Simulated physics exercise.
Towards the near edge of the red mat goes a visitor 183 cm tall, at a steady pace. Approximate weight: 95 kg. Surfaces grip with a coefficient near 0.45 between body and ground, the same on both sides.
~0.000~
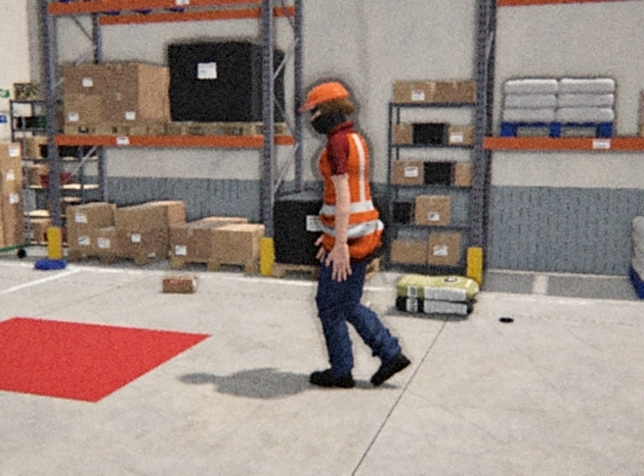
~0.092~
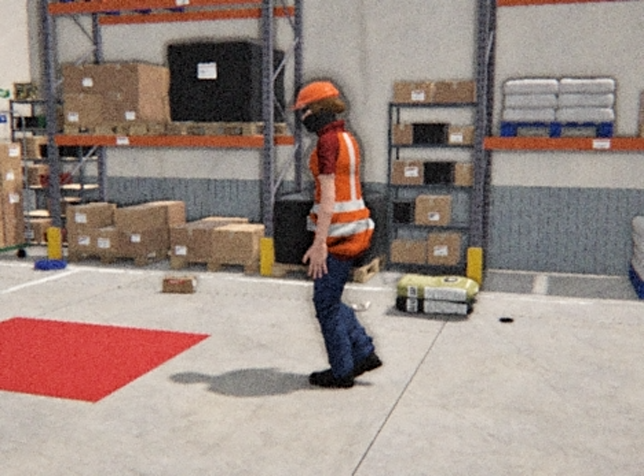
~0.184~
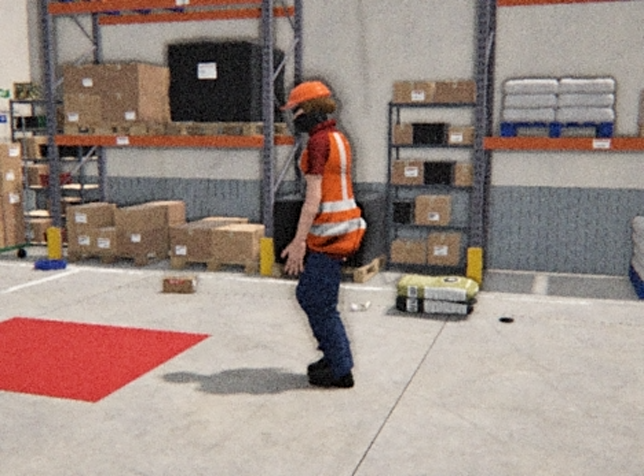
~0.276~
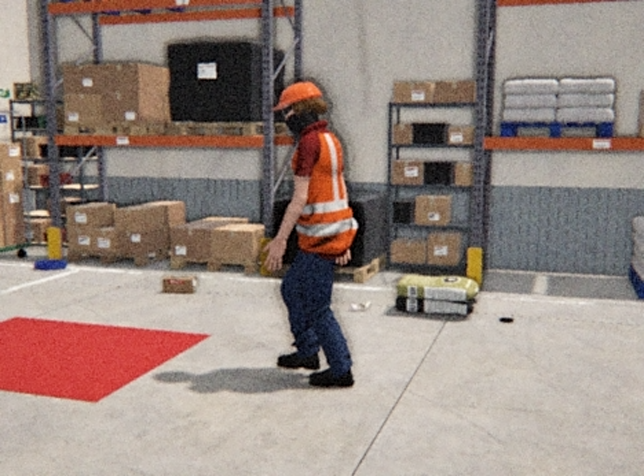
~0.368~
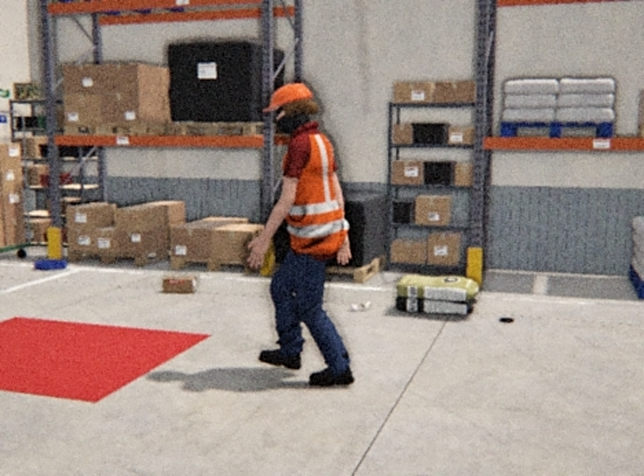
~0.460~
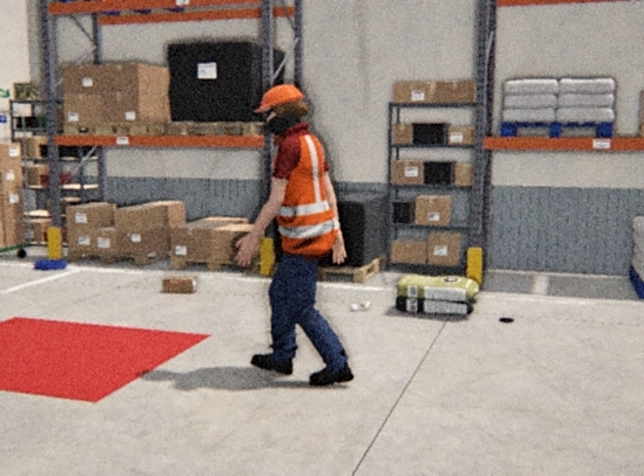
A person in an orange helmet and vest walks a short way left across the warehouse floor.
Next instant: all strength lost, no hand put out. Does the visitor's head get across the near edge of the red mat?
It never reaches the line.
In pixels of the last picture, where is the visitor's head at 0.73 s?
It sits near (262, 167), give or take.
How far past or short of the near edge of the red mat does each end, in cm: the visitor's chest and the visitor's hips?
Measured at the end, the visitor's chest is 60 cm short and the visitor's hips is 90 cm short.
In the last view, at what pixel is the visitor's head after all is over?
I'd put it somewhere close to (224, 338).
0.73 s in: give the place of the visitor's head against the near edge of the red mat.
About 75 cm short.
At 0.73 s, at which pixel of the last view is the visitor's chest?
In pixels of the last picture, somewhere around (274, 215).
After 0.73 s the visitor's head is 73 cm short of the near edge of the red mat, near (262, 167) in the last picture's view.
After 0.98 s the visitor's head is 41 cm short of the near edge of the red mat, near (218, 261) in the last picture's view.
After 1.28 s the visitor's head is 34 cm short of the near edge of the red mat, near (221, 333) in the last picture's view.
Final state at 3.3 s, visitor's hips stop short of the near edge of the red mat; visitor's head stops short of the near edge of the red mat; visitor's chest stops short of the near edge of the red mat.
